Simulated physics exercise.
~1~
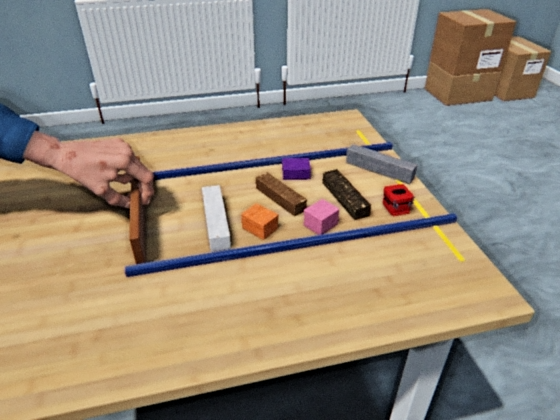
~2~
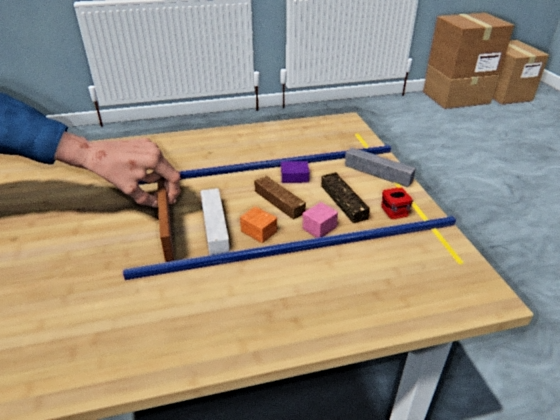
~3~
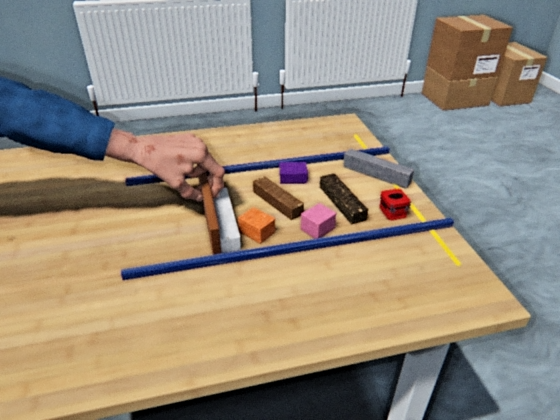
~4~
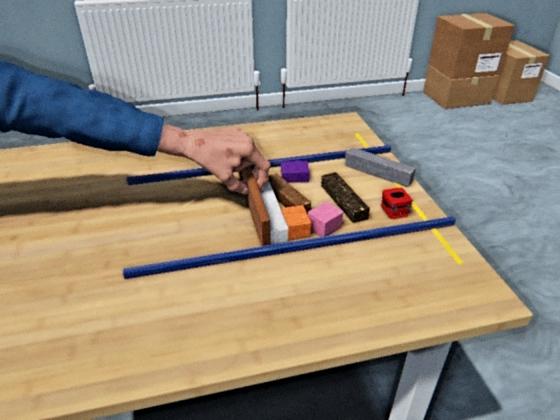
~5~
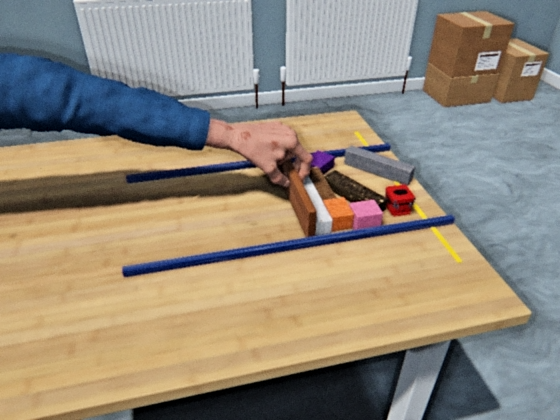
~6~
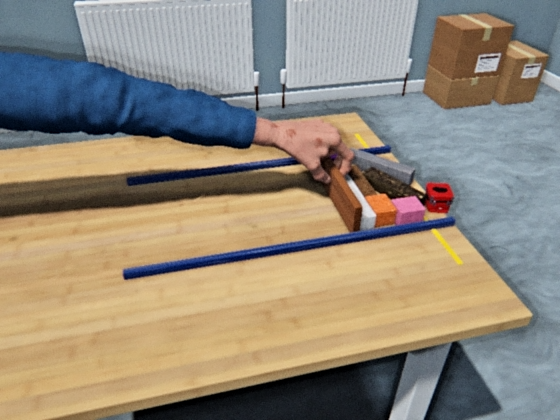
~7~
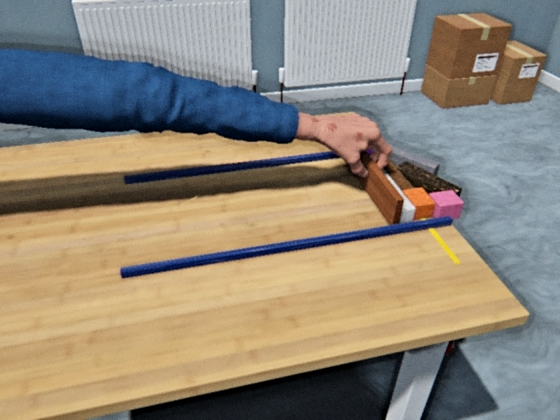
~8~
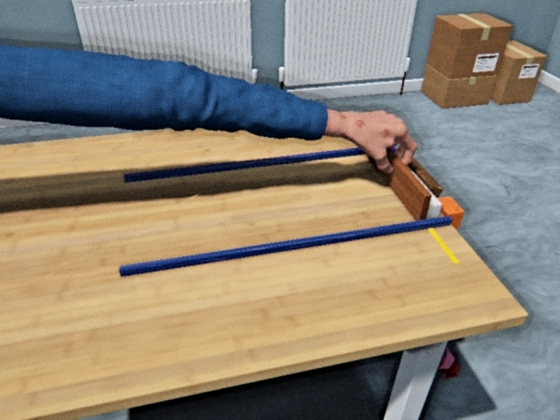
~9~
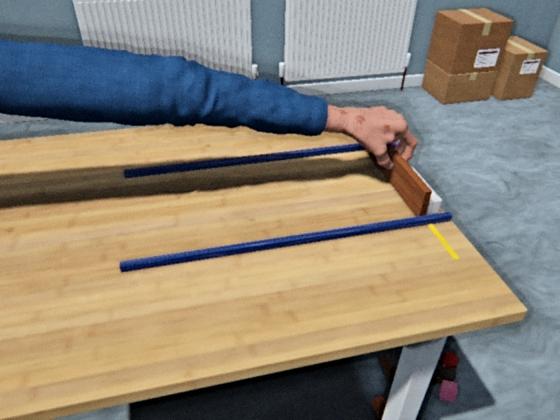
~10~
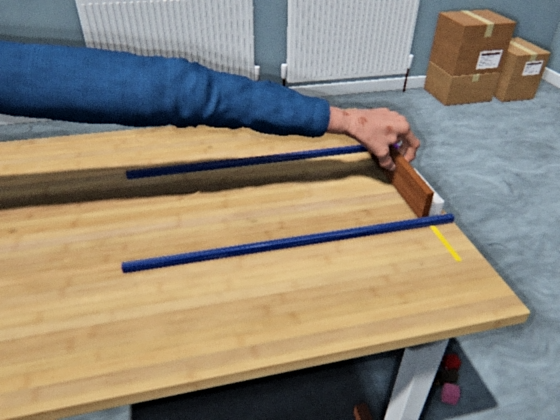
A hand in a blue sleeve slides an upright brown board rightward between two blue rails on a wooden table, seen from above in a room with white radiators and cardboard boxes. Ahead lie a white bar, orange, pink and purple blocks, brown and black bars, a red case, and a grey bar near the yellow tape. The board meets the white bar, then gathers the others into a crowded row. The red case goes over the right edge first, and the pink and orange blocks follow among others. The board halts near the tape, the white bar still against it, with fallen pieces on the floor below.
